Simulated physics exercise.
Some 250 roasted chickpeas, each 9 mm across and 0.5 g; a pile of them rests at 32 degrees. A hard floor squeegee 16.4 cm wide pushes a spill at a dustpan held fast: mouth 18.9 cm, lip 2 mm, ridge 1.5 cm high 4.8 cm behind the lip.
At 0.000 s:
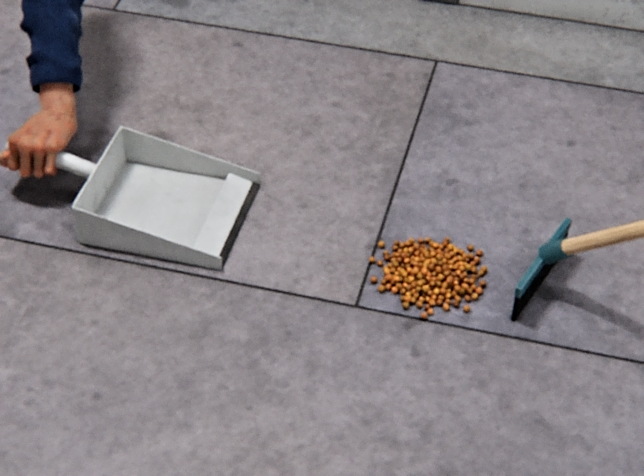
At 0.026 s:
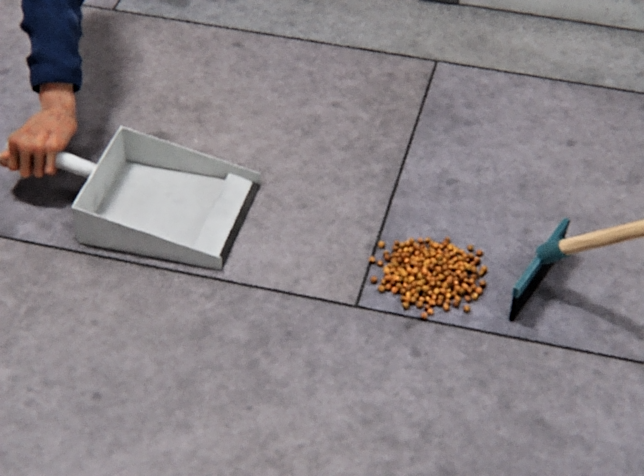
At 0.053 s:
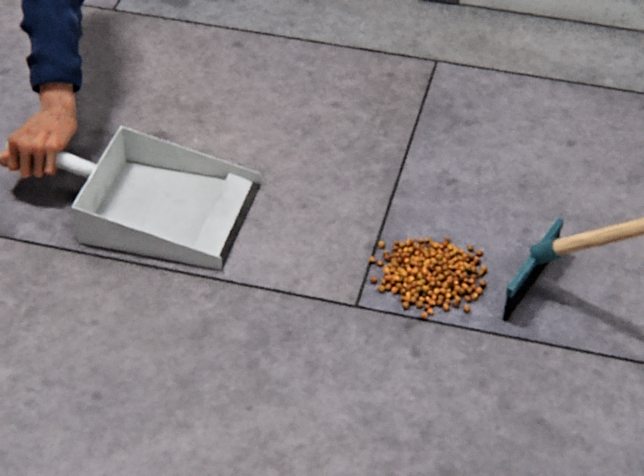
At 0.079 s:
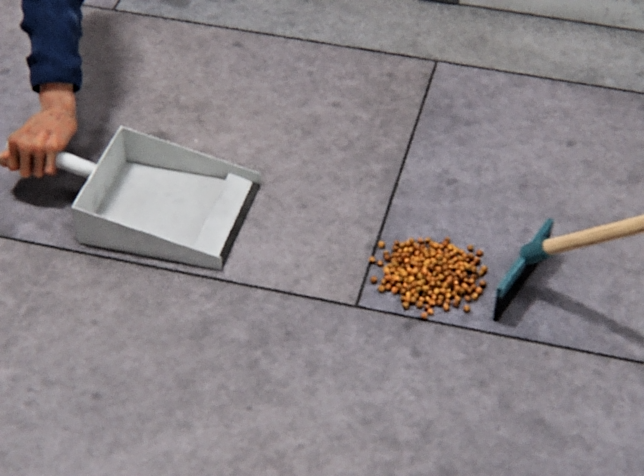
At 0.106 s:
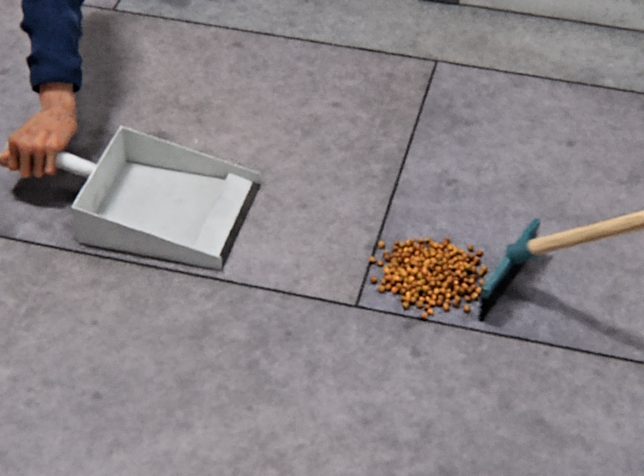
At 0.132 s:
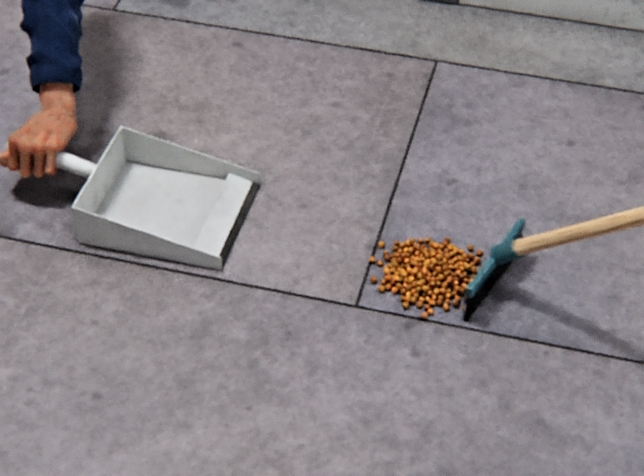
Grey tiled floor, a teal squeegee moving left up to a pile of small orange-brown pieces while a hand holds a dustpan still.
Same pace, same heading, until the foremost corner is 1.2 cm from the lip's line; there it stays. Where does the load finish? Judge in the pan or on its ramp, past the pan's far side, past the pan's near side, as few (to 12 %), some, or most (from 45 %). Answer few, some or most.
Pan few, far side few, near side some.
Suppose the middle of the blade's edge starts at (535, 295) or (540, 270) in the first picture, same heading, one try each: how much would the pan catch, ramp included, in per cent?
Some 0 and 5 per cent.
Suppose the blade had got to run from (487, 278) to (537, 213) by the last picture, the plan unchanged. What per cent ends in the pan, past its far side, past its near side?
Pan 5, far 35, near 5.
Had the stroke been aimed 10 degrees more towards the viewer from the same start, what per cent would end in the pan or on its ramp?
It would be near 0 per cent.
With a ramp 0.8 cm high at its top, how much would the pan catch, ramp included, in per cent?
Then about 5 per cent.
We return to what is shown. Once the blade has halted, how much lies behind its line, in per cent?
About 40 per cent.
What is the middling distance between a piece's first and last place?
Roughly 24 cm.
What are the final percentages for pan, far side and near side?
Pan 5; far side 5; near side 25.
After 0.35 s, middle of the blade 21 cm from the lip; 0 % over the lip, far side 0 %, near side 10 %.
Then, at 0.50 s, middle of the blade 9 cm from the lip; 0 % over the lip, far side 5 %, near side 20 %.
After 0.77 s, middle of the blade 4 cm from the lip; 5 % over the lip, far side 5 %, near side 25 %.
By 1.2 s all is still; pan 5 %, far side 5 %, near side 25 %, in front of the lip or behind the blade 70 %.
